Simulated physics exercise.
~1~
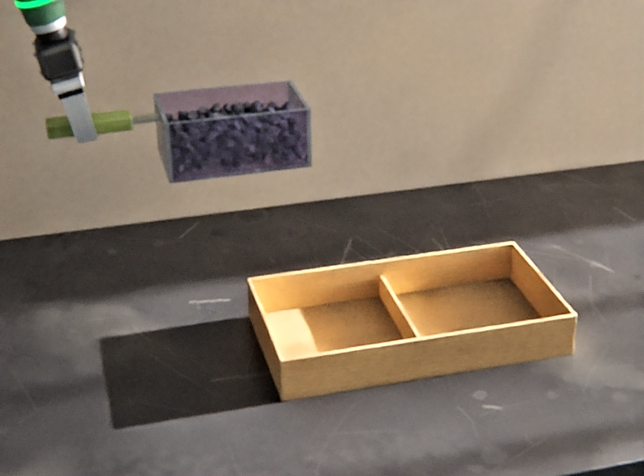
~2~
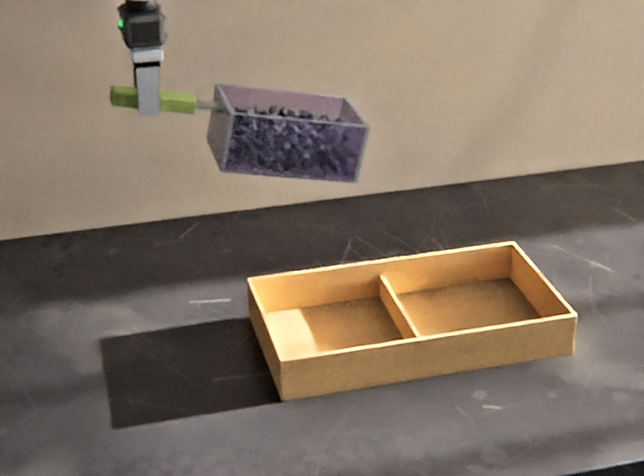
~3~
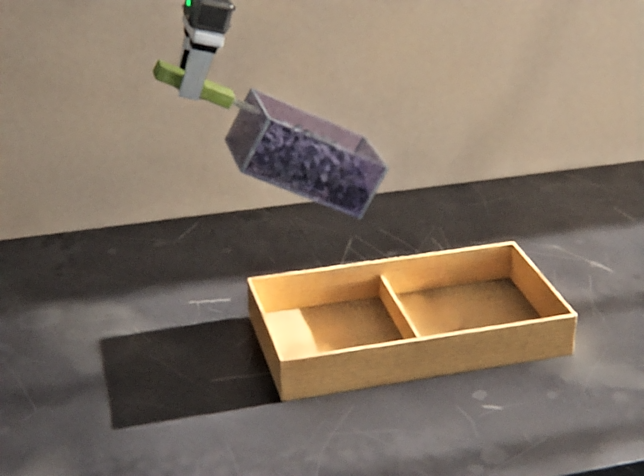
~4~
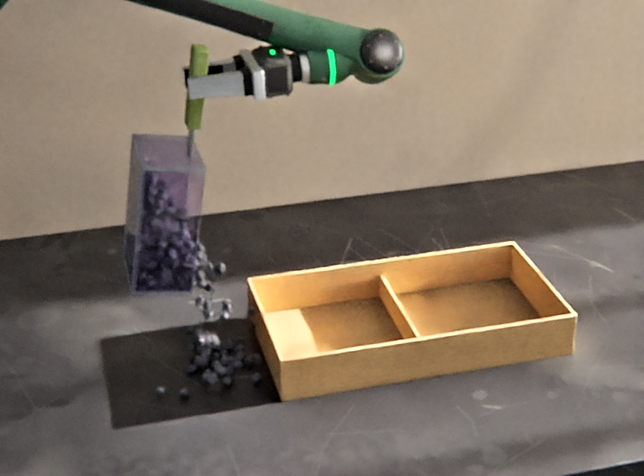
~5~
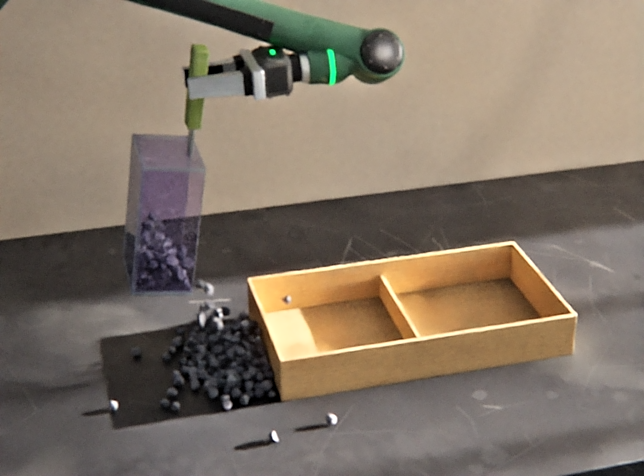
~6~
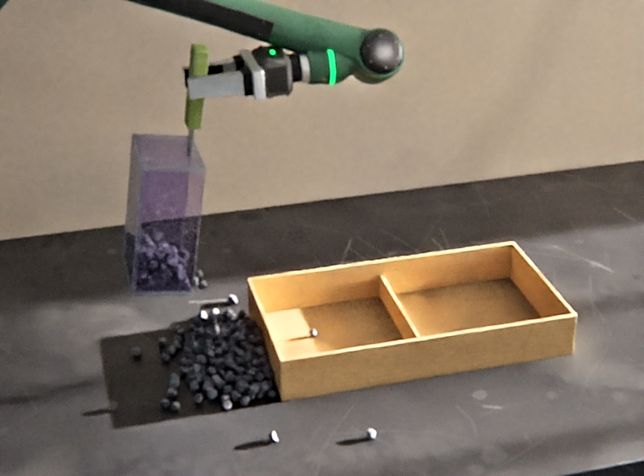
Above a dark tabletop, a robot gripper moved a clear box of dark pebbles to the right, tipping it, then swung it back left and upright on end, spilling most into a heap beside the divided wooden tray, with some left in the box.
